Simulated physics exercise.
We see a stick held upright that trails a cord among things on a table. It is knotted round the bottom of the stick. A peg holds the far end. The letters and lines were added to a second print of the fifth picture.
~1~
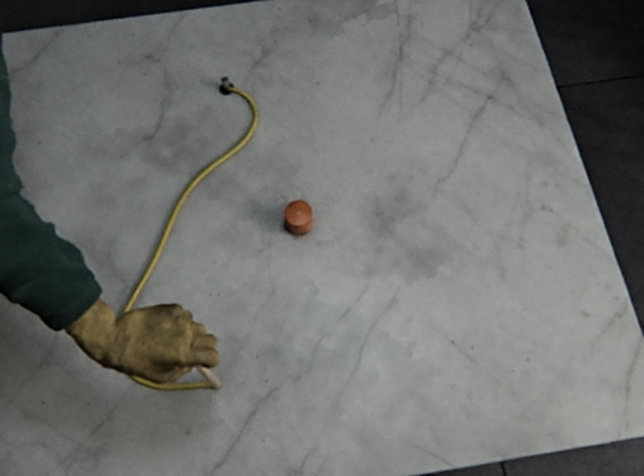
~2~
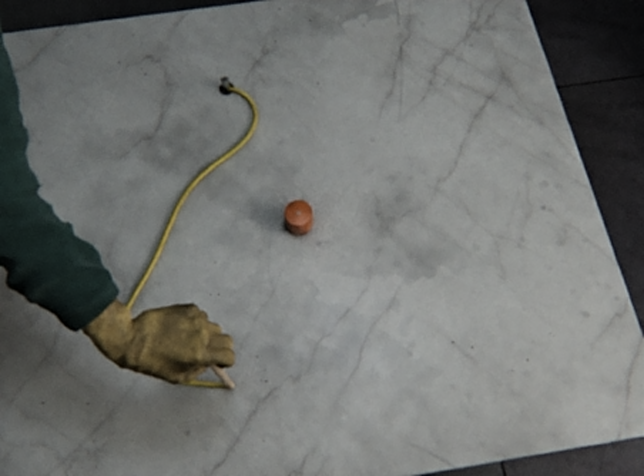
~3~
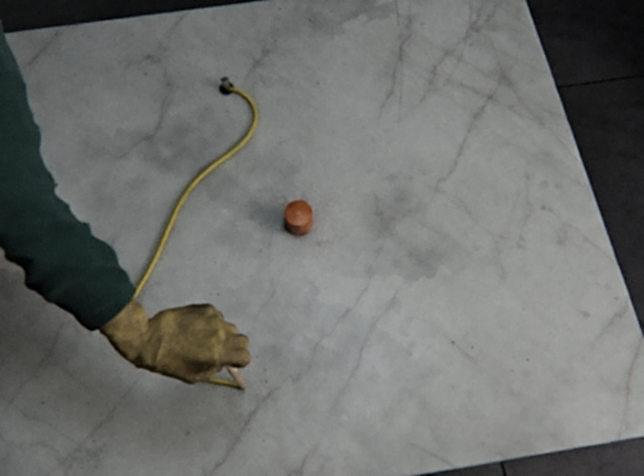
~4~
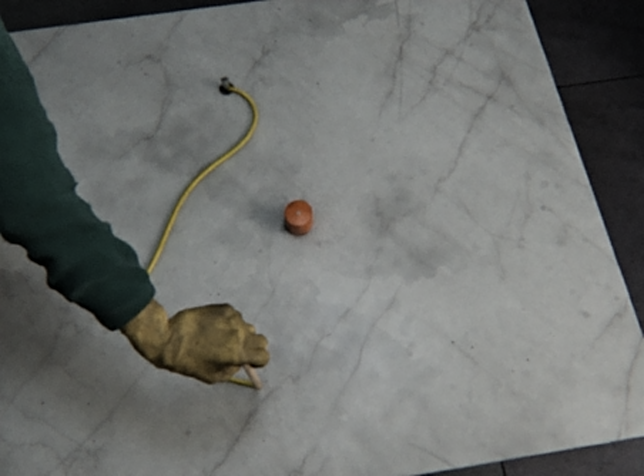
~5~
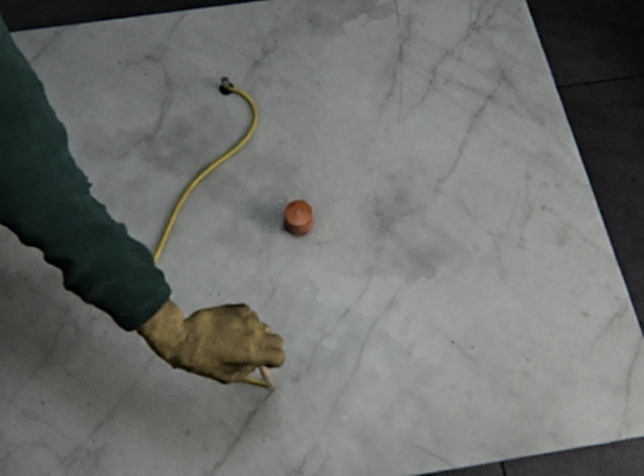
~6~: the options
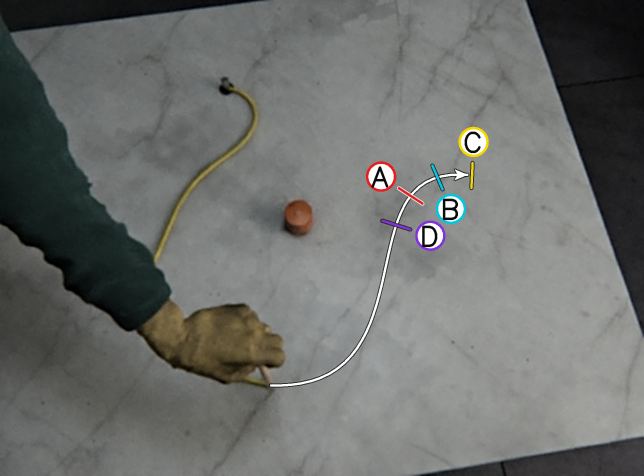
On a grey marbled tabletop, a gloved hand slid the bottom of a small stick steadily to the right, trailing a yellow cord from a peg, while a small orange pot stayed still.
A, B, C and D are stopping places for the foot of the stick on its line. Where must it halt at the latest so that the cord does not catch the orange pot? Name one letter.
All is well up to A.
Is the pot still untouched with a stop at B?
No.
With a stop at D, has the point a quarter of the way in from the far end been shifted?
No.
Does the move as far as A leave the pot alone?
Yes.
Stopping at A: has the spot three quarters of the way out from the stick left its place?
No.
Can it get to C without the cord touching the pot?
No.
On the marked copy, A at (411, 196); B at (437, 177); C at (472, 175); D at (396, 225); the route from (271, 386) via (383, 279) to (468, 175).
Following A. Soon after the start, foot of the stick (357, 348), middle of the cord (175, 239).
Later, foot of the stick (387, 262), middle of the cord (184, 240).
In the end, foot of the stick (411, 196), middle of the cord (202, 236); nothing has been touched.
As for the rest, B brings the cord against the pot; C brings the cord against the pot; D is safe but short.
